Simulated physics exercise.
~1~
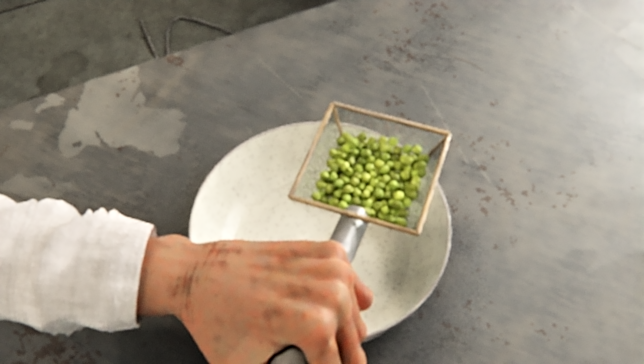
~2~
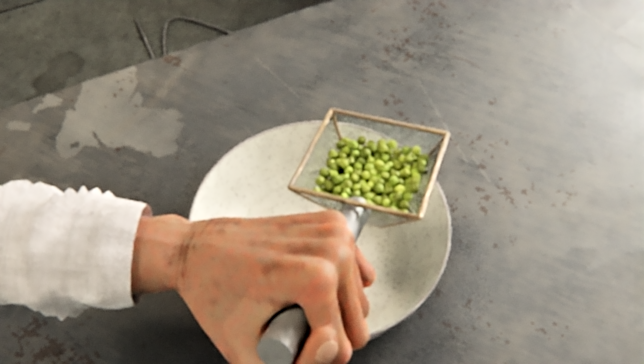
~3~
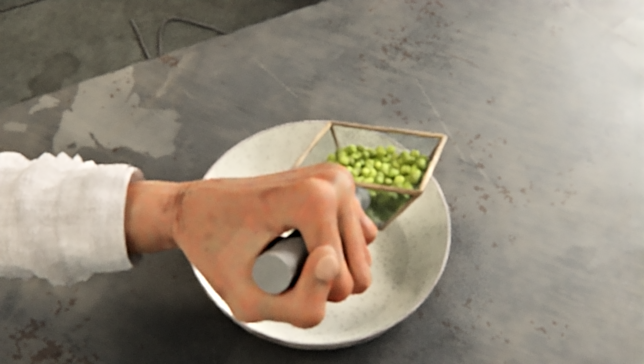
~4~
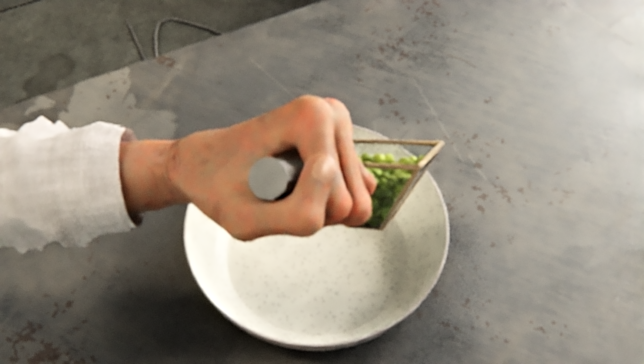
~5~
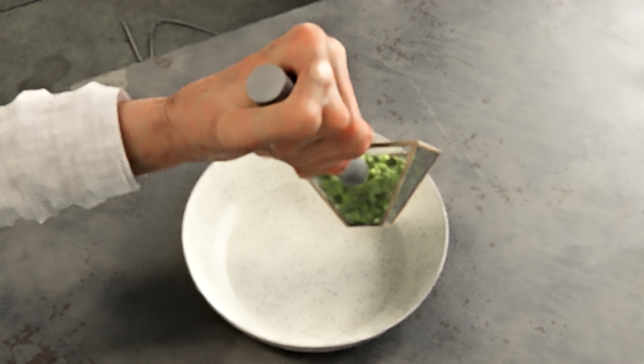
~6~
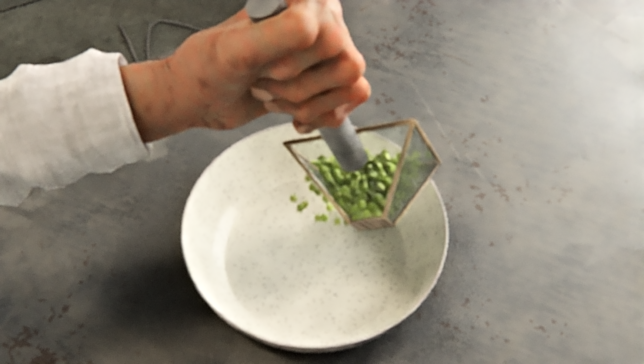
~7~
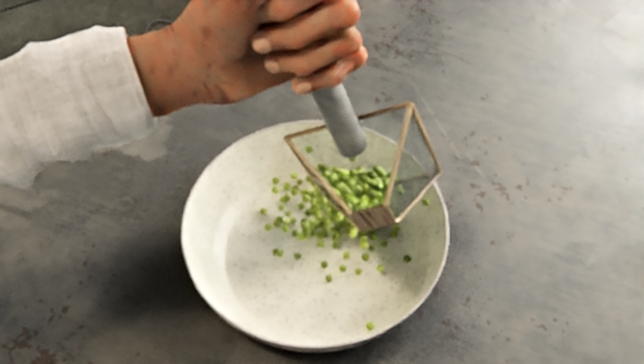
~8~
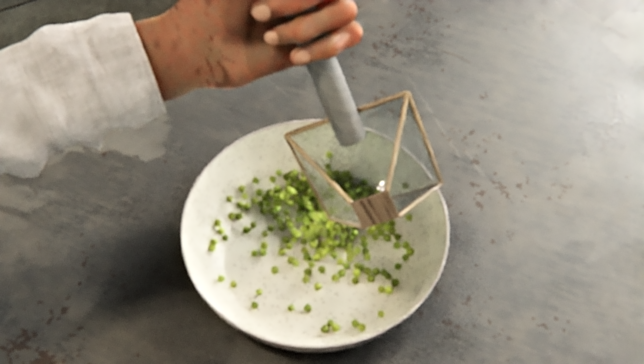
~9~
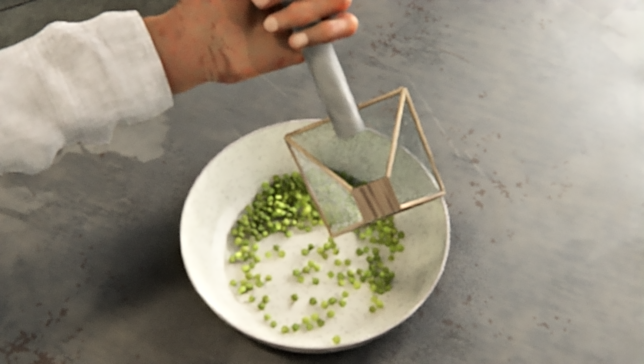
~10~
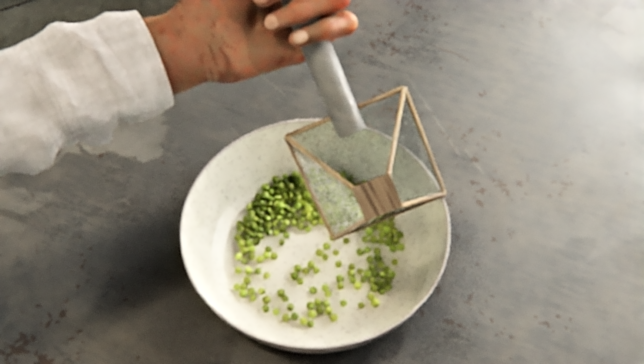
A hand in a white sleeve holds a glass-sided scoop with thin metallic edges, full of green peas, above a wide speckled pale pan on a grey surface. The hand steadily tips the scoop, swinging its handle upward while the peas stay inside at first. As the tilt steepens, a few peas slip over the edge, then the rest tumble out and scatter across the pan. The scoop empties and tips a little further before being held still. The peas settle in a heap toward the upper left, with others strewn loosely across the bottom.
